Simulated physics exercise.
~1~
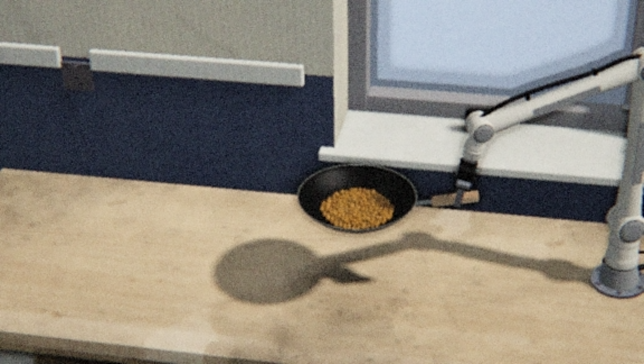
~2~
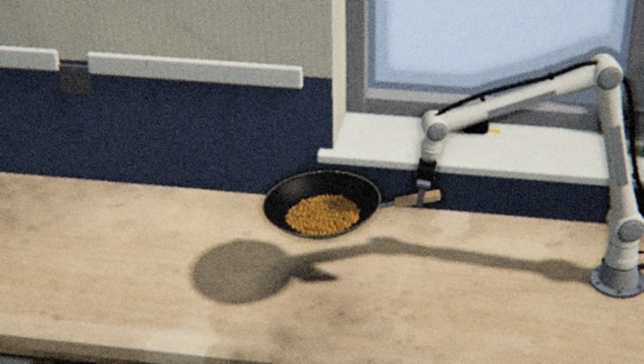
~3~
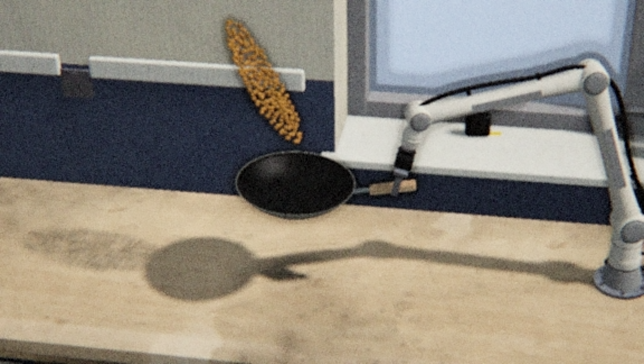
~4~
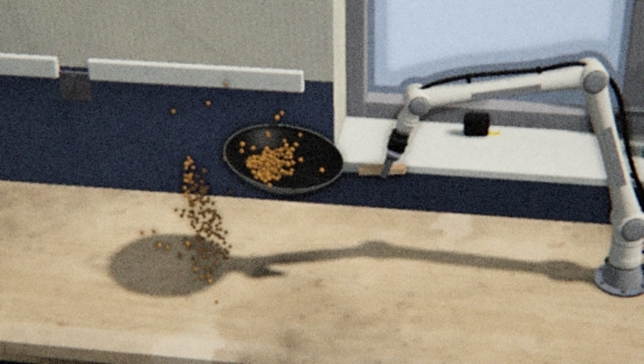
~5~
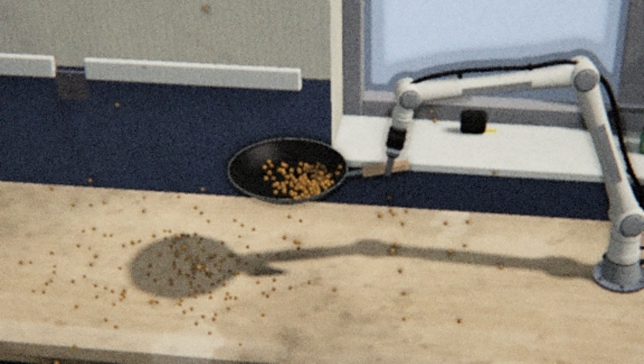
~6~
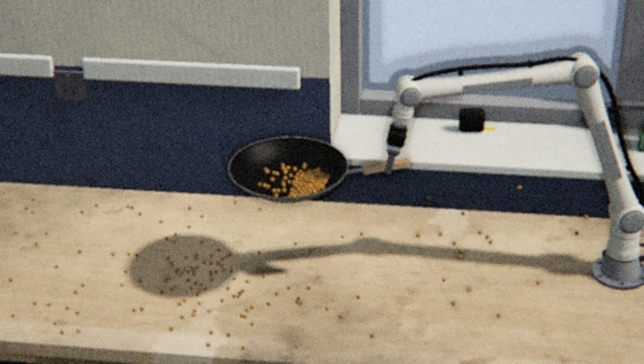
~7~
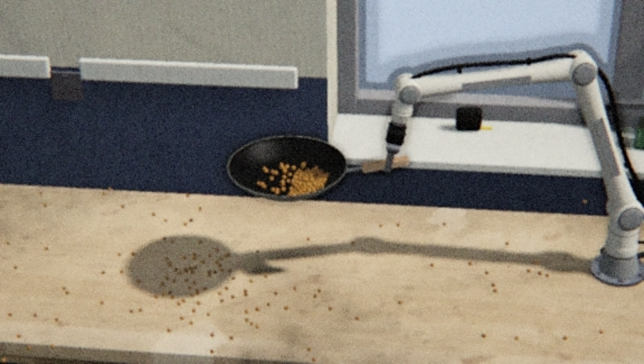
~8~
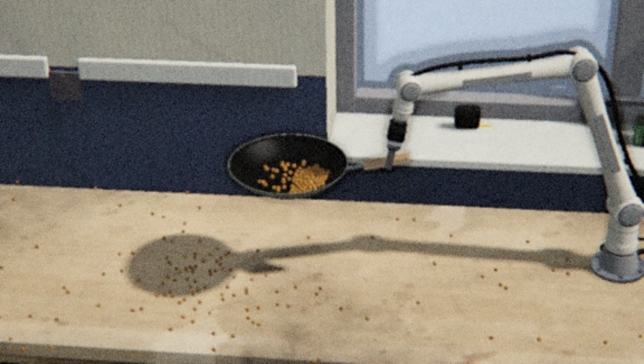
A robot arm tosses orange beads from a black frying pan, scattering many across the table.
